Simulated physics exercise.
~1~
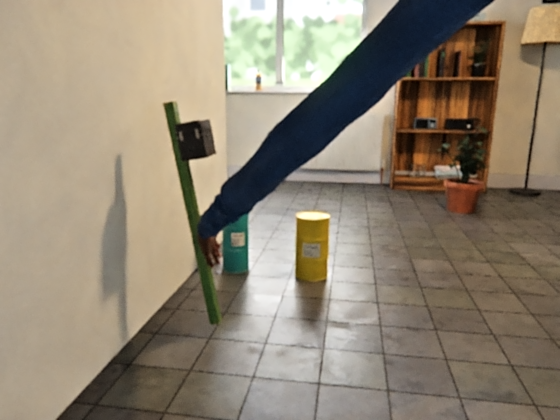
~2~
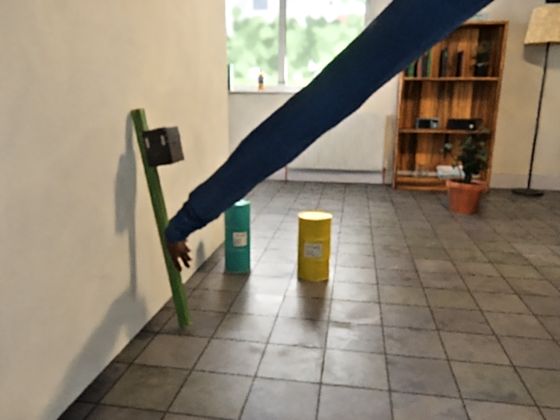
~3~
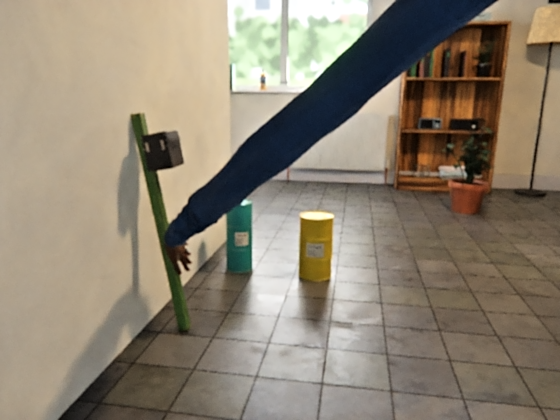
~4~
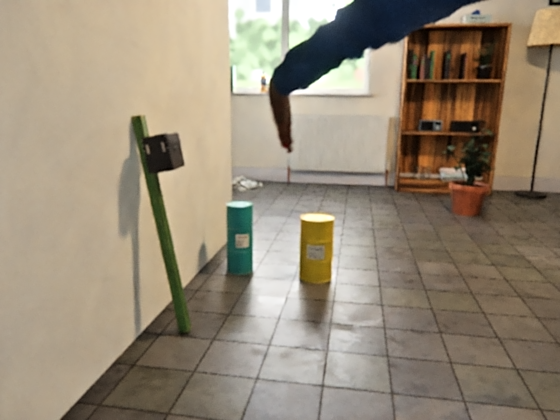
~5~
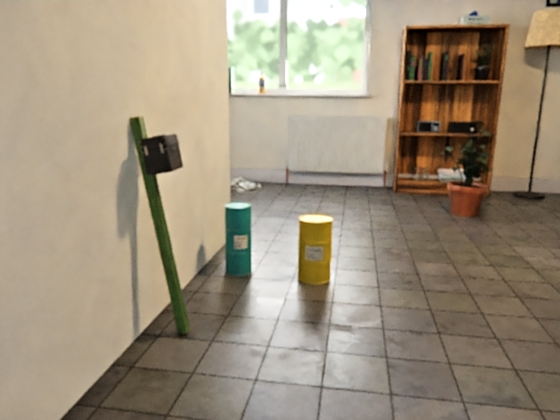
A green pole with a dark box attached near its top was moved left by a hand and leaned against the bare wall, near a turquoise canister and a yellow one. The hand let go and drew back out of view, and the pole stayed leaning.
